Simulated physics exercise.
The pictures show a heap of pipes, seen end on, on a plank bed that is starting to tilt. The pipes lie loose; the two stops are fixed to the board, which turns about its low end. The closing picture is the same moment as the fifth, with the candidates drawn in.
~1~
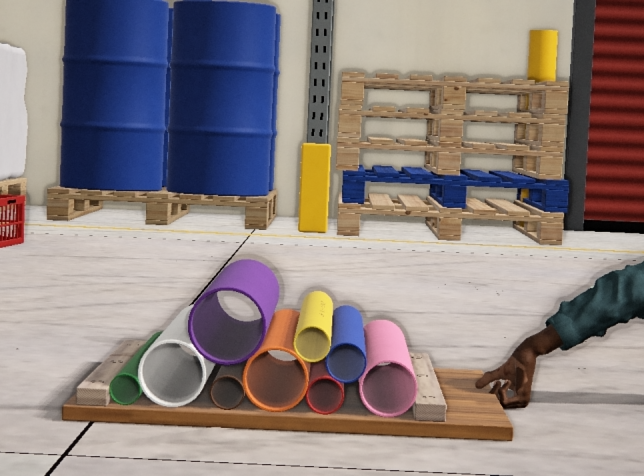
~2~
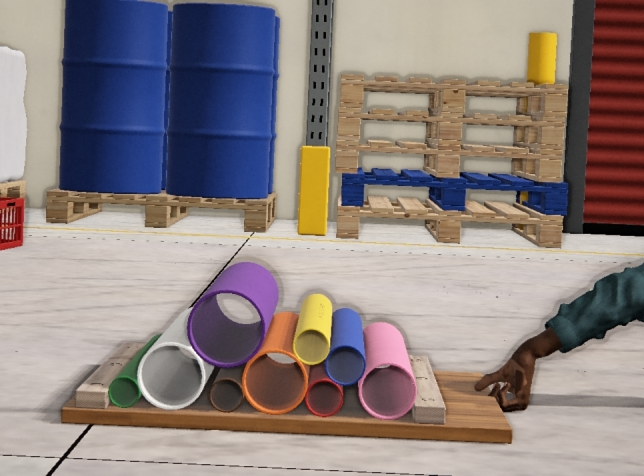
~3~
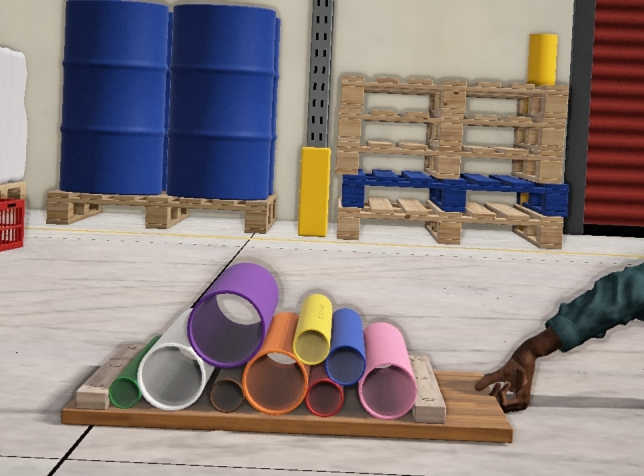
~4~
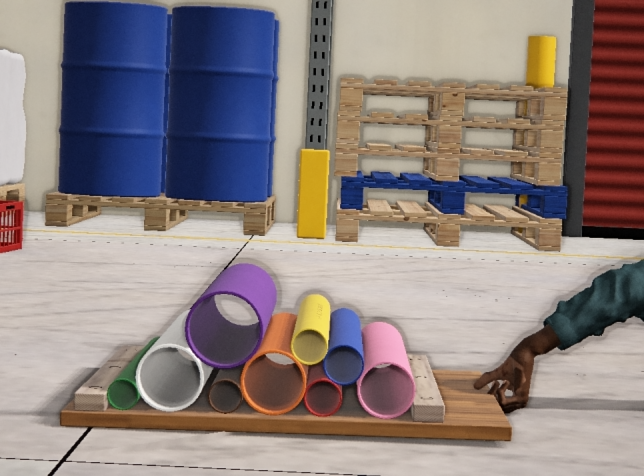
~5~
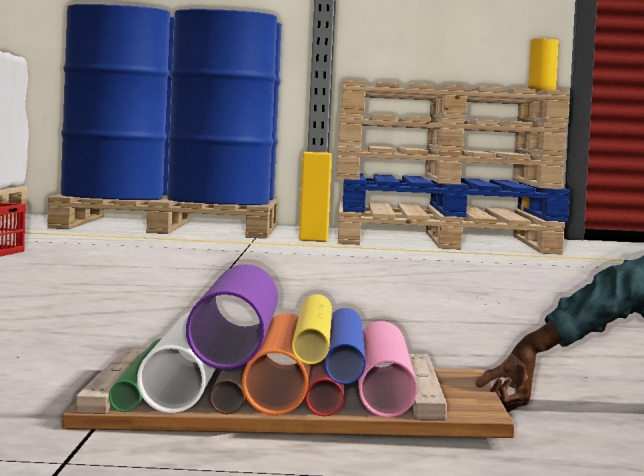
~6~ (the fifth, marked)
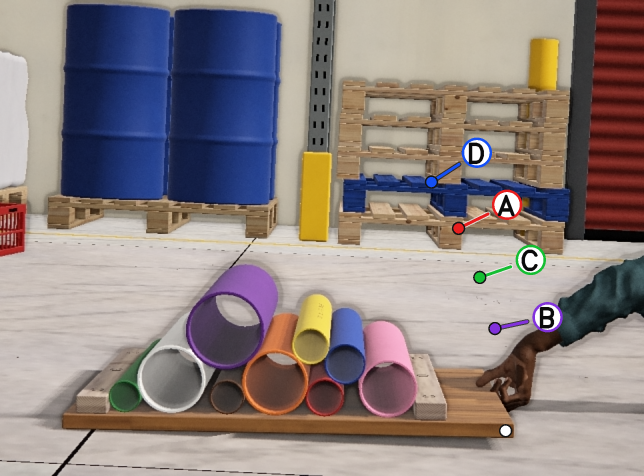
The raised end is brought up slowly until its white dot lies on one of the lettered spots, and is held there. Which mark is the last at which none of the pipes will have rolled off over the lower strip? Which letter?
D is the limit.
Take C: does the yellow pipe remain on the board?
Yes, with C.
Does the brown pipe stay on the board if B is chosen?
The brown pipe: Yes.
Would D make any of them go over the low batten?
No, at D.
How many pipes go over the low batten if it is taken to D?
At D the number is none.
On the copy, A at (459, 228); B at (495, 329); C at (480, 278); D at (431, 182); the white dot at (506, 431).
On D. First, board at 20°.
Then, board at 36°.
Finally, board at 36°, none over the low batten.
By contrast, A none over the low batten; B none over the low batten; C none over the low batten.
